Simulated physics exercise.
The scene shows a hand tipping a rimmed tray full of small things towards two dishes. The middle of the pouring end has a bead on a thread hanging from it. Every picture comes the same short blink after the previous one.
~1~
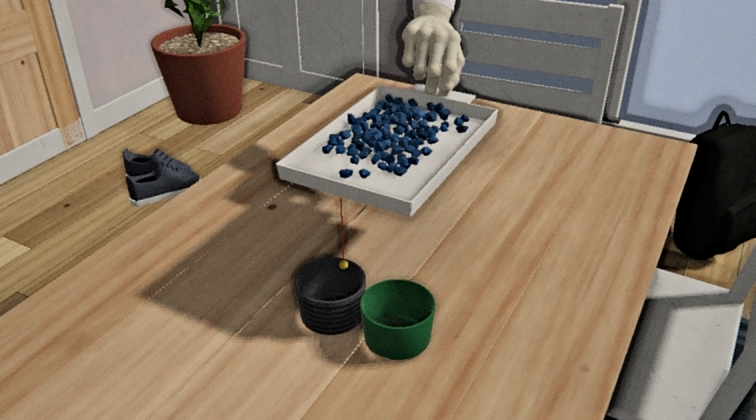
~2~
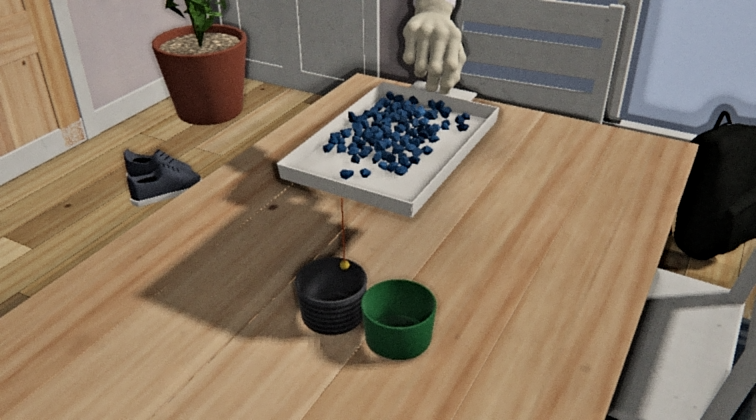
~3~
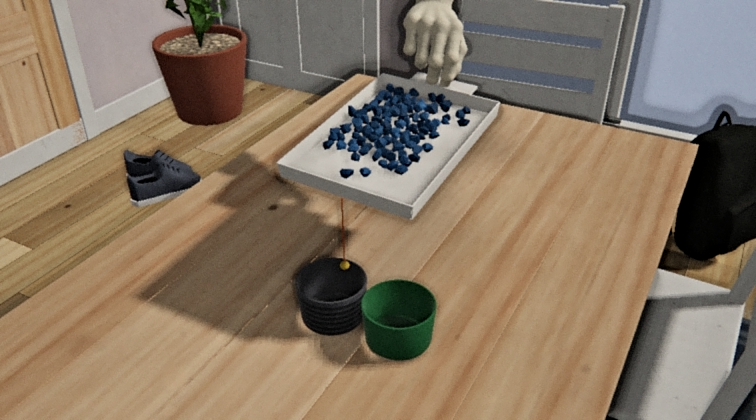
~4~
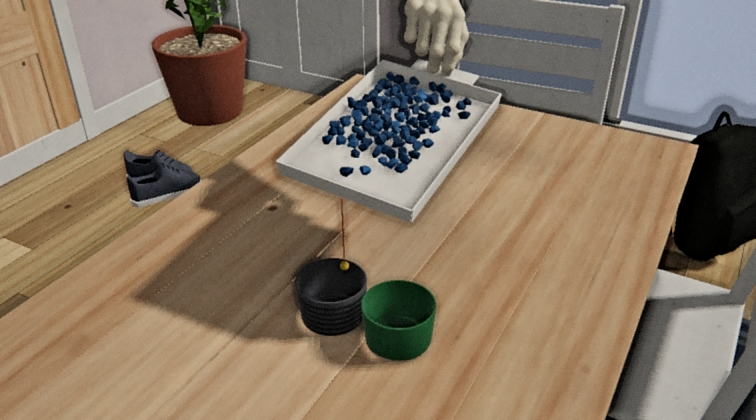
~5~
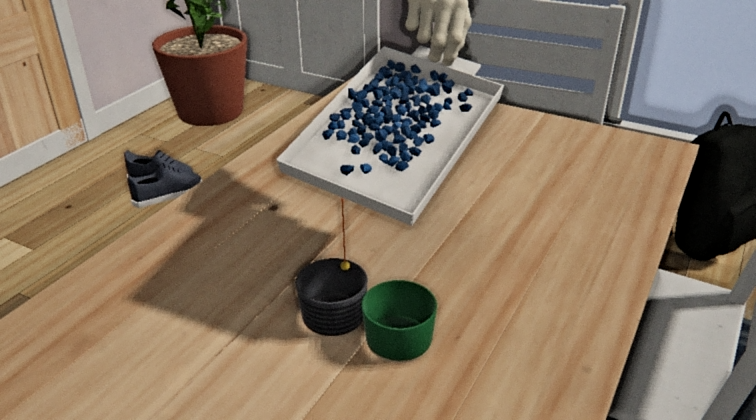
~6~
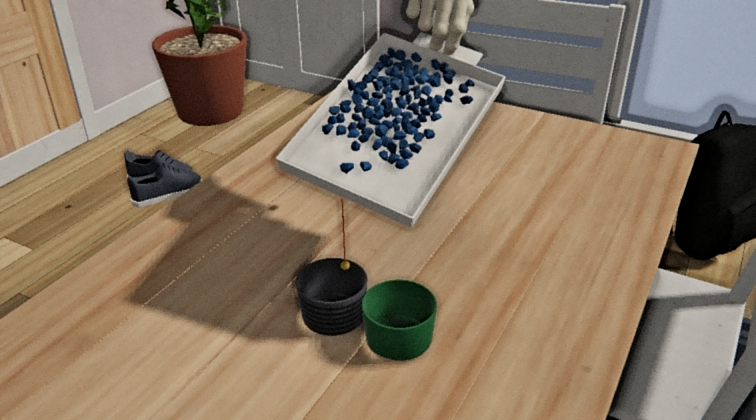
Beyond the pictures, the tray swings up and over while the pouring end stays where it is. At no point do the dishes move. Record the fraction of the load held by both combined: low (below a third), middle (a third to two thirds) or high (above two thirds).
Fraction held by both: High.
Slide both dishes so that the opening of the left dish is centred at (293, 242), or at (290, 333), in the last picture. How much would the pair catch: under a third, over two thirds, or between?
The two tries come out as below one third and under a third in turn.
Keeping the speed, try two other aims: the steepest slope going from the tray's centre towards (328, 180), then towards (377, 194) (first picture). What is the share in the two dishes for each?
20 %, give or take, and then 40 %.
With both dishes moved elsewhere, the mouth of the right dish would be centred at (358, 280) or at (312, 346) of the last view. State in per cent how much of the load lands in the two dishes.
Roughly 10% the first time and 0% the second time.
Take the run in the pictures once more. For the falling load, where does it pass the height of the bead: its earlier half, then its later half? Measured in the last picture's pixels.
About (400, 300), and after that about (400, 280).
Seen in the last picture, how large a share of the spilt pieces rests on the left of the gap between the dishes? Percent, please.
Around 30 per cent, I reckon.
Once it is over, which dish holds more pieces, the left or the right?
That would be the right-hand one.
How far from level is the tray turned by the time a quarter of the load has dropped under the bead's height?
Angle: Close to 75°.
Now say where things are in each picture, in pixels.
The first picture shows corners of the pouring end at (279, 164) and (411, 201), level; middle of the load at (400, 130), aquarium stones; left dish at (312, 314); right dish at (380, 340); bead on its thread at (344, 265).
The second picture shows corners of the pouring end at (280, 163) and (412, 202), level; middle of the load at (401, 128).
The third picture shows corners of the pouring end at (280, 162) and (412, 205), tipped barely, lowest at the right corner; middle of the load at (401, 124).
The fourth picture shows corners of the pouring end at (279, 161) and (412, 209), tipped a little, lowest at the right corner; middle of the load at (401, 117).
The fifth picture shows corners of the pouring end at (279, 159) and (412, 213), tipped a little, lowest at the right corner; middle of the load at (402, 110).
The sixth picture shows corners of the pouring end at (279, 158) and (412, 216), tipped clearly, lowest at the right corner; middle of the load at (402, 103); left dish at (314, 315); right dish at (382, 341).
Soon after the last picture, tray tipped steeply; nearly all on the tray; a stray few in the right dish; a stray few in the air.
A little later, tray tipped past a quarter turn; about a quarter on the tray; about half in the right dish; about a quarter outside both; a small part in the air.
Later still, tray tipped past a quarter turn; most in the right dish; a stray few in the left dish; about a quarter outside both.
At rest, tray tipped past a quarter turn; most in the right dish; a stray few in the left dish; about a quarter outside both.
